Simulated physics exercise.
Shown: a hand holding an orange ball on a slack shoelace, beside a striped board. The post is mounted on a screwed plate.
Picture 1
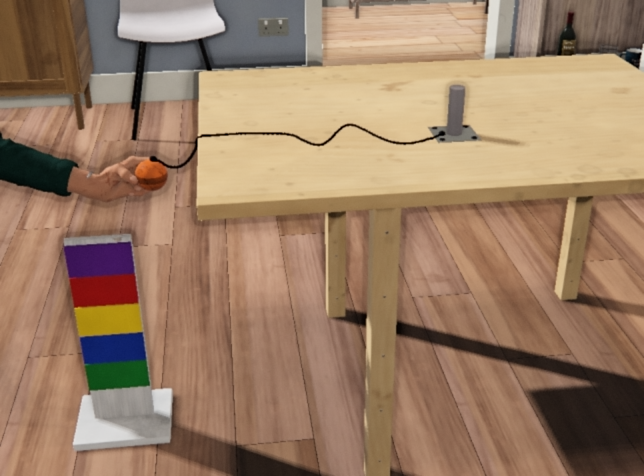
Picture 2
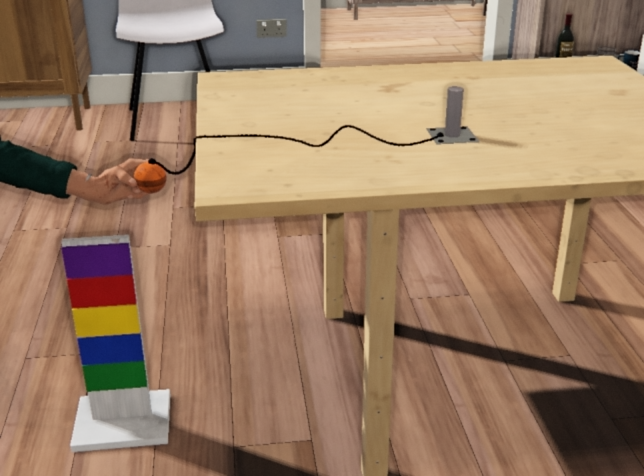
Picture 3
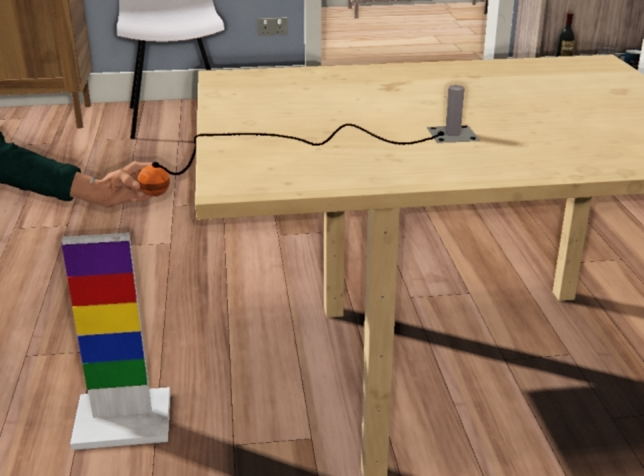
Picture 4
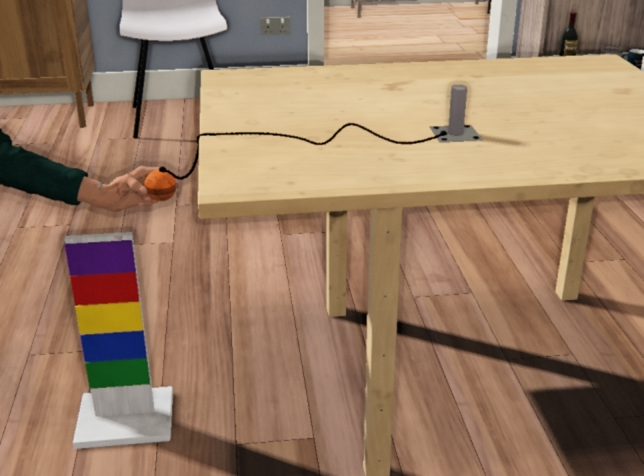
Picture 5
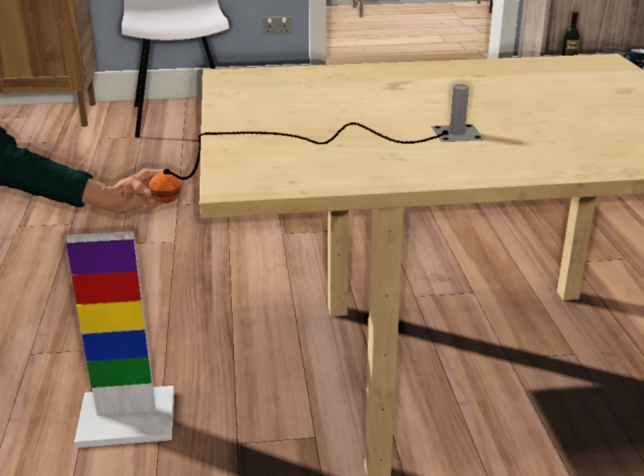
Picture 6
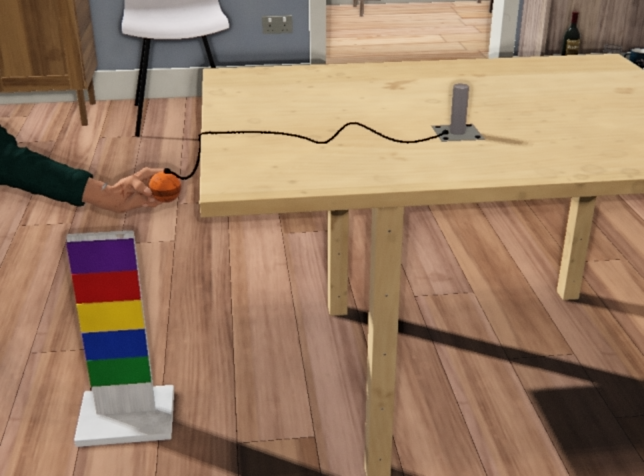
A hand holding an orange ball on a slack cord shifts slightly right beside a table.
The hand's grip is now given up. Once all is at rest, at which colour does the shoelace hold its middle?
At red.
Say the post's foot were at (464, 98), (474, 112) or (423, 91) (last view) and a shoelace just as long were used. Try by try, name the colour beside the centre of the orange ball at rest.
In turn, purple, then purple, then red.
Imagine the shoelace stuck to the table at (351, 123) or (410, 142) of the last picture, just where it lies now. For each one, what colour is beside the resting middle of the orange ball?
Each in turn comes out as purple, red.
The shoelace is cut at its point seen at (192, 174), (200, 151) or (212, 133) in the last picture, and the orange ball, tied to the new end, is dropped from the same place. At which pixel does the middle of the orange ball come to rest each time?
Respectively (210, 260), (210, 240) and (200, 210).
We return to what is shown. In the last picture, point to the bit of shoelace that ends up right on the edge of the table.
Roughly (274, 133).
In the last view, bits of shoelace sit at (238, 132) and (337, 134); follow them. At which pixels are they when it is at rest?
The first one ends up at (203, 180) and the second one at (284, 137).
A little later, ball near (181, 281); level with red.
Next, ball near (237, 285); level with red.
Later still, ball near (205, 286); level with red.
When it is over, ball near (208, 287); level with red. The red one.
